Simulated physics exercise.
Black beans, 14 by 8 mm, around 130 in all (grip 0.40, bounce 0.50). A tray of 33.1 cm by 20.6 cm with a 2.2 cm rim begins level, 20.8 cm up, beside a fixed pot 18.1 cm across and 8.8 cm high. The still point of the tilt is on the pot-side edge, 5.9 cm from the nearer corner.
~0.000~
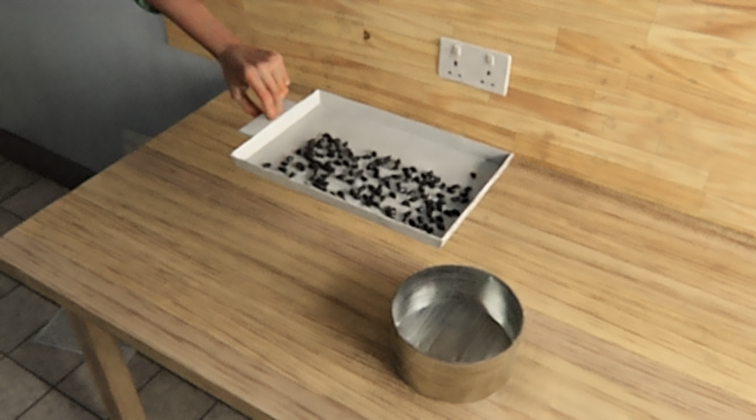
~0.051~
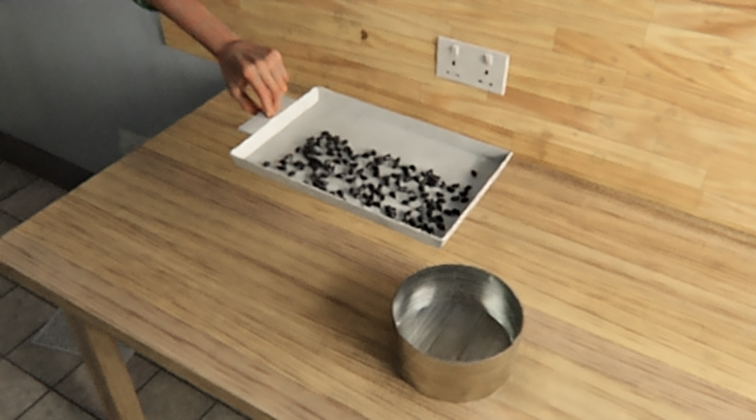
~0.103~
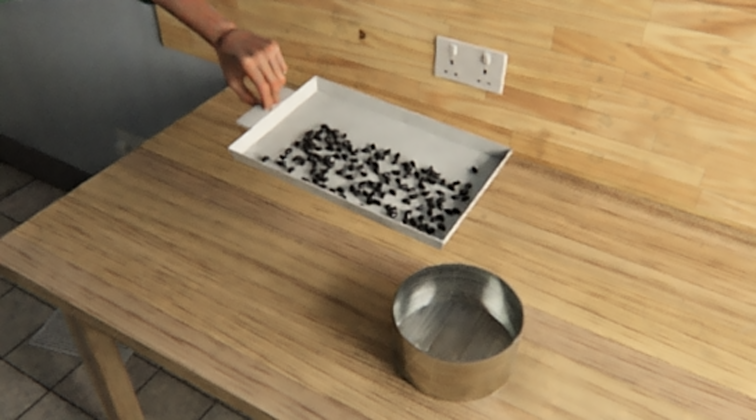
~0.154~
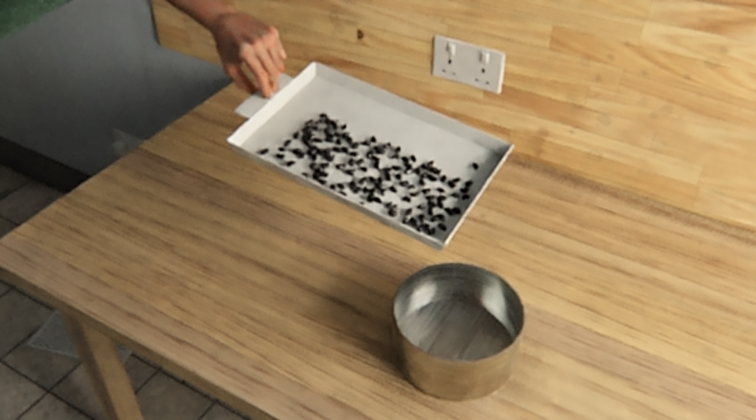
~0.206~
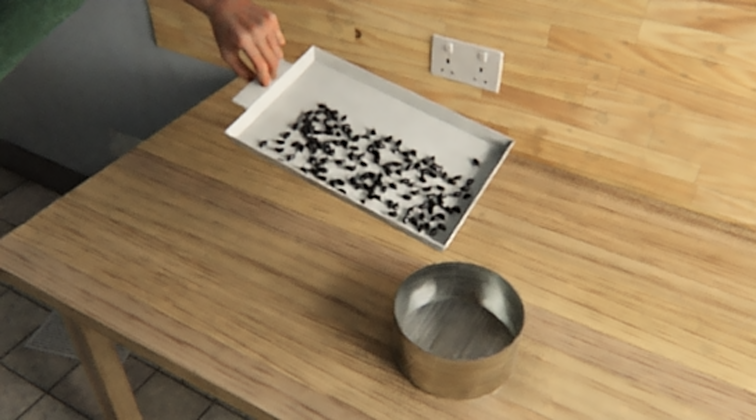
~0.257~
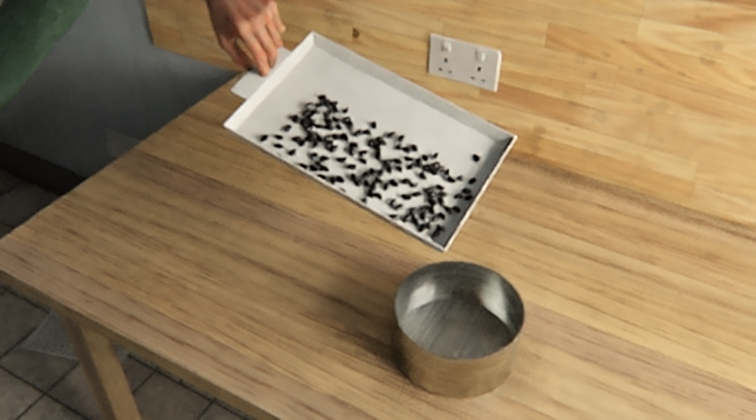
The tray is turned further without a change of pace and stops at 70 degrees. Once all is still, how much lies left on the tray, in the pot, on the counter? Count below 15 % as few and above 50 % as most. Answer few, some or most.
Tray: Some, pot: Most, counter: Few.
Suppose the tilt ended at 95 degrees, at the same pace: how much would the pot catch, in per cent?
It would be near 100 per cent.
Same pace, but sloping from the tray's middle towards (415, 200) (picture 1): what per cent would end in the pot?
Some 60 per cent.
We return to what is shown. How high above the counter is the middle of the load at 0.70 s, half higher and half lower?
Some 24 cm.
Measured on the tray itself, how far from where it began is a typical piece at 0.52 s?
Some 5 cm.
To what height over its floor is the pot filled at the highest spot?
About 1.5 cm.
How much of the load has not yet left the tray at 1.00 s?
About 50 per cent.
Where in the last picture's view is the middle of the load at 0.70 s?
Near (418, 220).
Then, at 0.52 s, tilt 44 degrees; the tray holds 100 %, the pot 0 %.
After 0.70 s, tilt 62 degrees; the tray holds 100 %, the pot 0 %.
After 1.00 s, tilt 70 degrees; the tray holds 50 %, the pot 35 %.
At rest (2.0 s), tray 35 %, pot 65 %, counter 0 %.
